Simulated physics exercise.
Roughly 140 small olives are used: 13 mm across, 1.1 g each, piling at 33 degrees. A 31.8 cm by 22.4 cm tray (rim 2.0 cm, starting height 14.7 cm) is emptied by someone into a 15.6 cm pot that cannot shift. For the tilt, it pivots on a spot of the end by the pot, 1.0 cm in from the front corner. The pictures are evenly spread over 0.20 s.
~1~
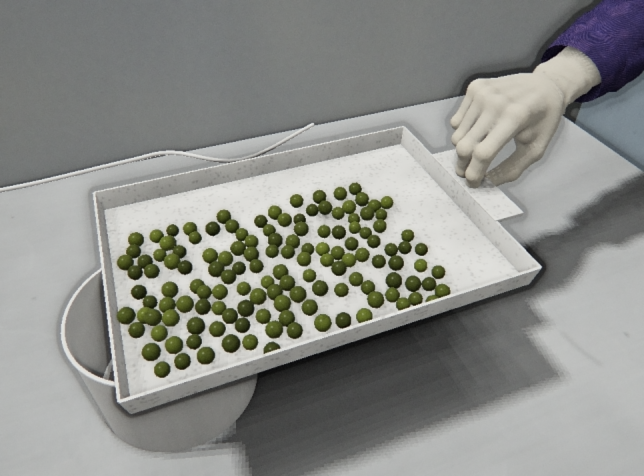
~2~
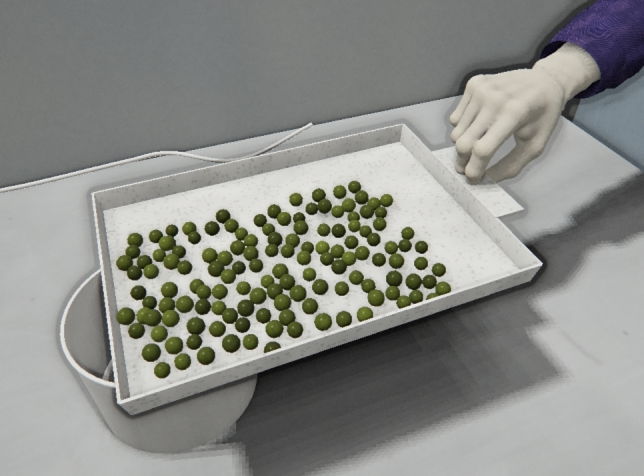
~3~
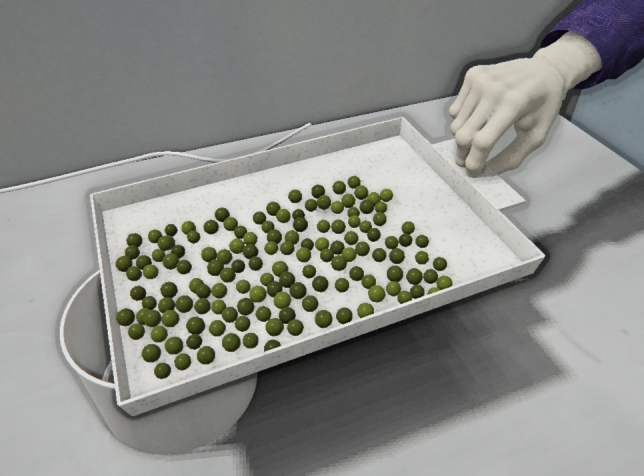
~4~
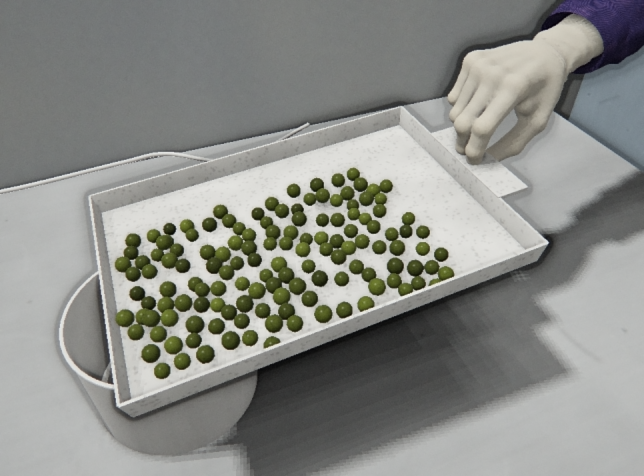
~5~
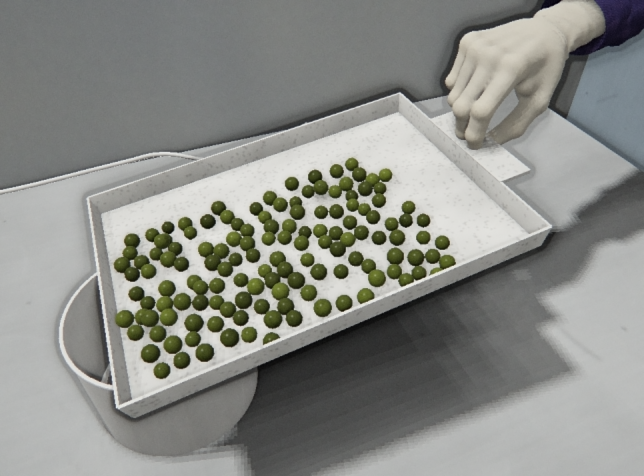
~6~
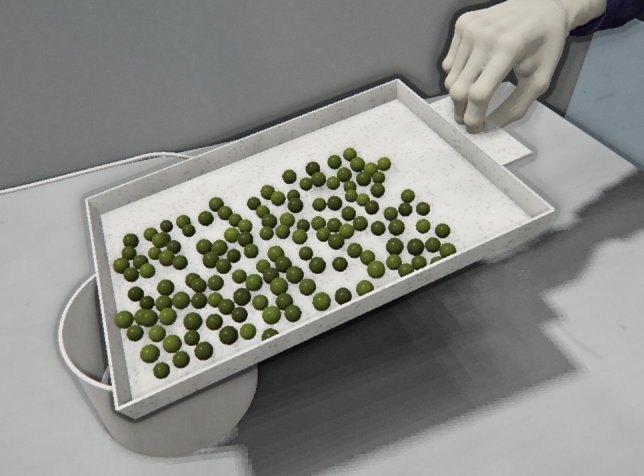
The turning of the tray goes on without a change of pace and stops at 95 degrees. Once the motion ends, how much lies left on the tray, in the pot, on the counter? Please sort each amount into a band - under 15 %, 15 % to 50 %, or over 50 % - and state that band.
Tray: Under 15 %; pot: 15 % to 50 %; counter: Over 50 %.
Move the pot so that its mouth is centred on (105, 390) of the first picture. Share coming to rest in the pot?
I'd expect near 60 per cent.
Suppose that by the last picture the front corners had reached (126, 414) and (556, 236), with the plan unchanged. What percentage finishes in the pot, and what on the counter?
Split: Pot = 0, counter = 100.
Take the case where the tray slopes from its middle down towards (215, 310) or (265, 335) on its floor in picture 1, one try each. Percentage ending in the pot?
Estimate: Some 0 % and some 0 % respectively.
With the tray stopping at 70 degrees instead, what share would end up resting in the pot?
Roughly 0 %.
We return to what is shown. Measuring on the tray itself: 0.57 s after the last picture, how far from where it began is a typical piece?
It has moved some 6 cm from its start.
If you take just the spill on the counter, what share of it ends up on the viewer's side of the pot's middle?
I'd put it at around 60 per cent.
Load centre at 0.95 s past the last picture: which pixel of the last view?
Roughly pixel (115, 265).
Then, 0.57 s after the last picture, tilt 50 degrees; the tray holds 100 %, the pot 0 %.
Then, 0.95 s after the last picture, tilt 77 degrees; the tray holds 100 %, the pot 0 %.
Then, 1.42 s after the last picture, tilt 95 degrees; the tray holds 45 %, the pot 10 %.
In the end, tray 0 %, pot 30 %, counter 70 %.
